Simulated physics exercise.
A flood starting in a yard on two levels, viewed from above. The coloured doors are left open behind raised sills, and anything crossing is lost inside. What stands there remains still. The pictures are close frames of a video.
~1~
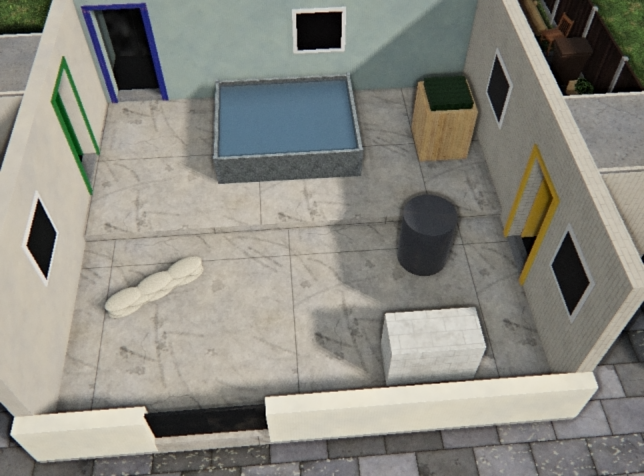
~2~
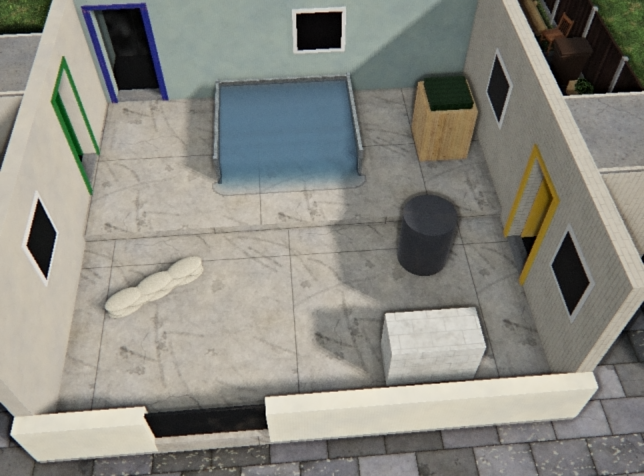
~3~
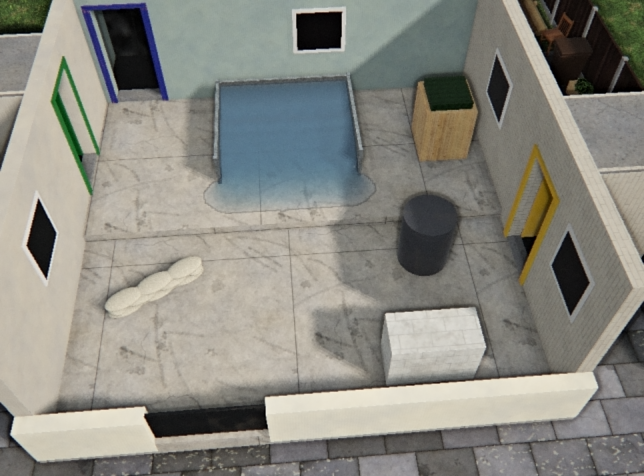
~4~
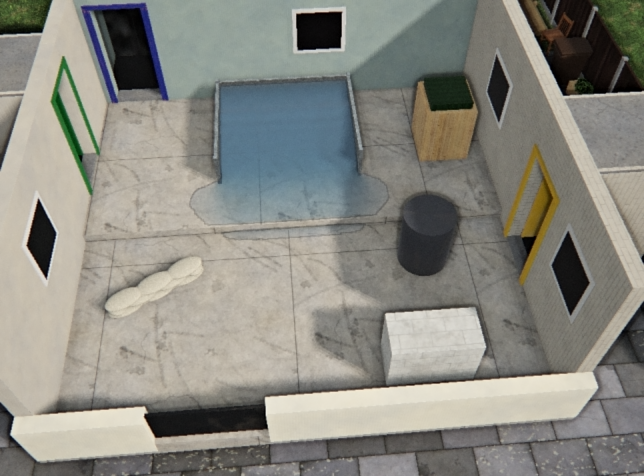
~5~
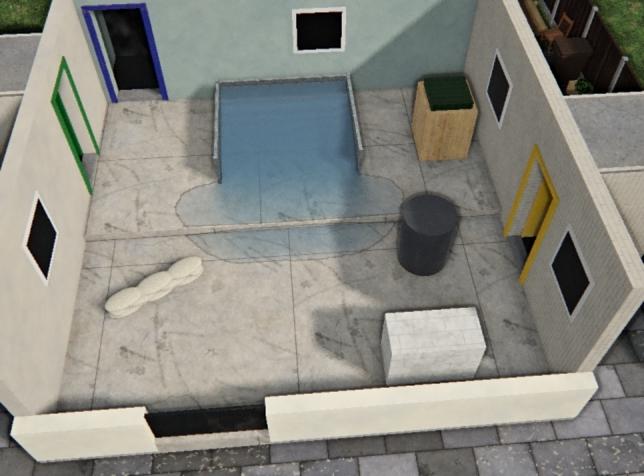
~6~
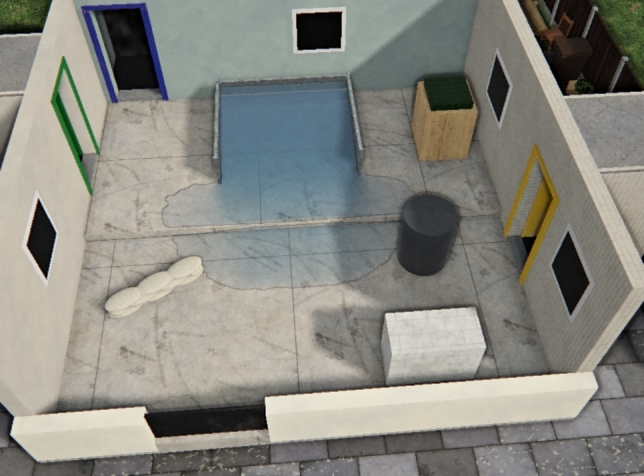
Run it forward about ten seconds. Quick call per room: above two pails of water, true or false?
Green door: False; yellow door: True; blue door: False.
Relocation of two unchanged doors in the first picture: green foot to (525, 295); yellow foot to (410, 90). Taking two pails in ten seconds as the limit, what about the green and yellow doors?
The green one tops the limit, the yellow one stays within it.
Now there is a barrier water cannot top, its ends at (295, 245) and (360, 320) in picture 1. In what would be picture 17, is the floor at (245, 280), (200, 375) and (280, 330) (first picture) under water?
The first spot is swamped, the second swamped, the third swamped.
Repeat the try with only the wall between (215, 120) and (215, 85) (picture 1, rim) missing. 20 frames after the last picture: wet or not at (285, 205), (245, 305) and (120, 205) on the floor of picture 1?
Bone-dry, bone-dry, submerged.
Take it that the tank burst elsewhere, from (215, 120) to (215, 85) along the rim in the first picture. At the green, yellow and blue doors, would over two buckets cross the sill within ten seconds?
Green door: Above, yellow door: Below, blue door: Above.
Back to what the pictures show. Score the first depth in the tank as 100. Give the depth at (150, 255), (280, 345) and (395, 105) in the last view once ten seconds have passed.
Estimated readings in sequence: 12, 16, 0 percent.
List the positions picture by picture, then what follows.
In the first picture, still water in the tank at (286, 117).
In the second picture, water pours out at (290, 171) and has run to (215, 185).
In the third picture, the front is at (208, 195), out from the gap at (290, 172).
In the fourth picture, water pours out at (290, 172) and has run to (201, 210).
In the fifth picture, the front is at (195, 236), out from the gap at (290, 173).
In the sixth picture, the front is at (201, 266), out from the gap at (290, 173).
A moment on, water covers 35 % of the floor; the green door not reached, the yellow door not reached, the blue door not reached.
Next, water covers 45 % of the floor; the green door not reached, the yellow door wet at the sill, nothing in, the blue door not reached.
Then, water covers 60 % of the floor; the green door not reached, the yellow door under two buckets in, the blue door not reached.
Later, water covers 60 % of the floor; the green door not reached, the yellow door over two buckets in, the blue door not reached.
In the end, water covers 60 % of the floor; the green door not reached, the yellow door far over two buckets in, the blue door not reached.
